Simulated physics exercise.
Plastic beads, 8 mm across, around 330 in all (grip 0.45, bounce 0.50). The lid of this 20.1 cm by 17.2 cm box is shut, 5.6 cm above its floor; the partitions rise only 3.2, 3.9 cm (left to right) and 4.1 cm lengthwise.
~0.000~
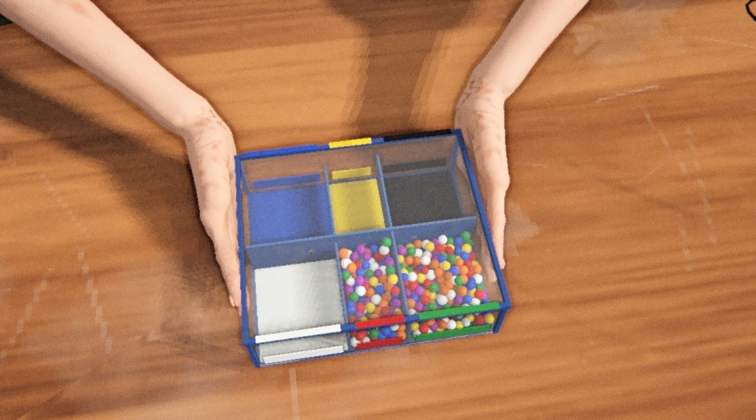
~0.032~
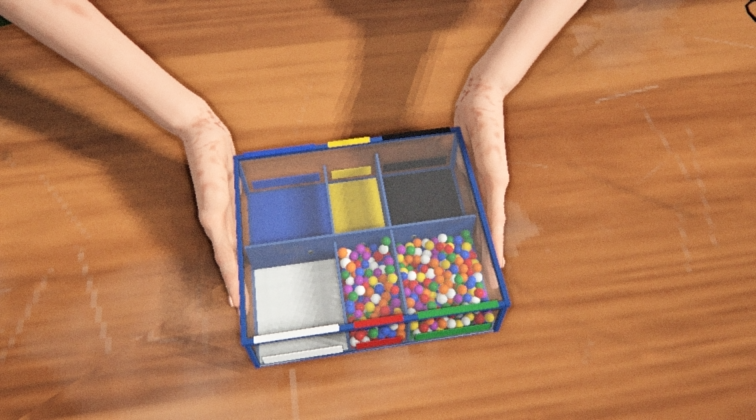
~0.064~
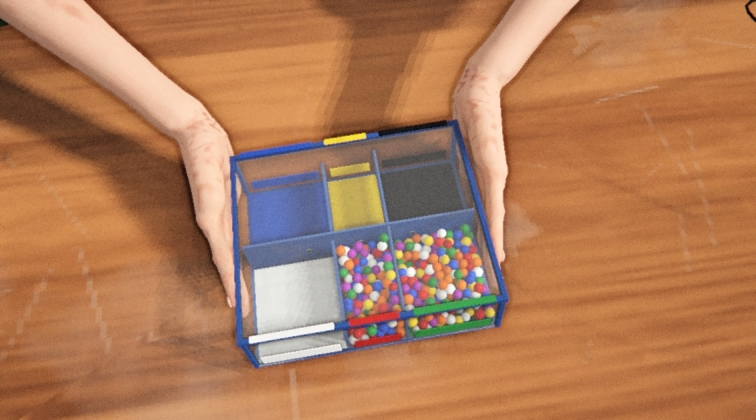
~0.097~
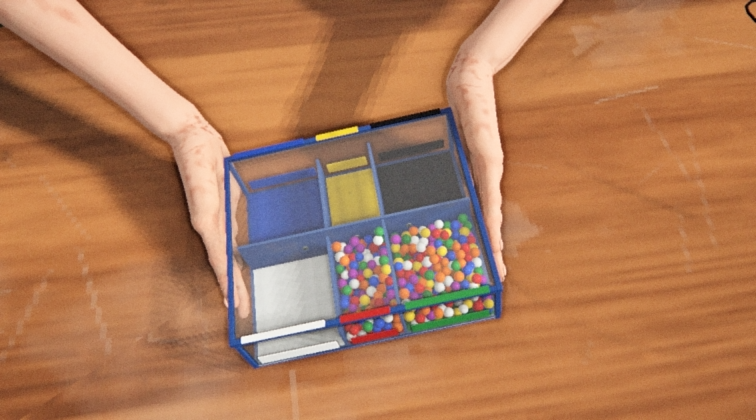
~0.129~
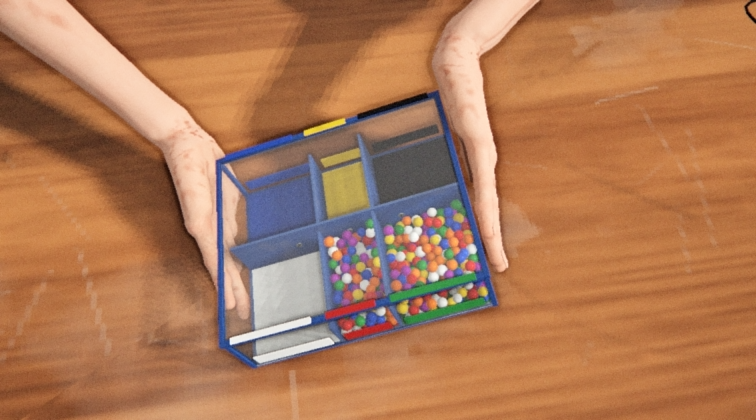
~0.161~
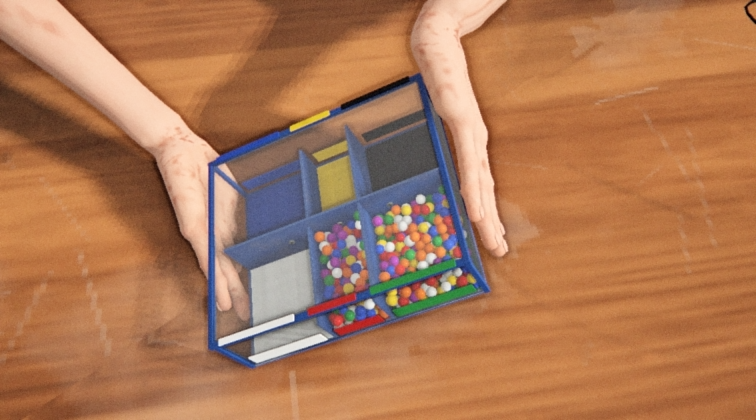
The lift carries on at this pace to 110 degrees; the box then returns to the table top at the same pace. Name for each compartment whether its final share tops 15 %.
Red compartment: Below; blue compartment: Below; green compartment: Above; yellow compartment: Below; white compartment: Above; black compartment: Below.
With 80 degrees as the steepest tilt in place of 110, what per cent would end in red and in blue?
In that case red 20; blue 5.
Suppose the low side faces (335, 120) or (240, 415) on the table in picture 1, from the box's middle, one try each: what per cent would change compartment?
About 20 and 35 per cent.
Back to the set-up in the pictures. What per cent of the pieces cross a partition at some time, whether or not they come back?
About 55 per cent.
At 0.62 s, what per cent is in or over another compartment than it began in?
About 35 per cent.
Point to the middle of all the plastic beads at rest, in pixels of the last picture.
Near (336, 296).
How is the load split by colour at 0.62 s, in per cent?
Red 20, blue 0, green 50, yellow 0, white 25, black 0.
After 0.62 s, tilt 109 degrees; red 20 %, green 50 %, white 25 %.
After 0.92 s, tilt 45 degrees; blue 10 %, green 45 %, white 40 %.
After 1.32 s, tilt 0 degrees; red 5 %, blue 10 %, green 45 %, white 40 %.
At rest (1.7 s), red 5 %, blue 10 %, green 45 %, yellow 0 %, white 40 %, black 0 %.
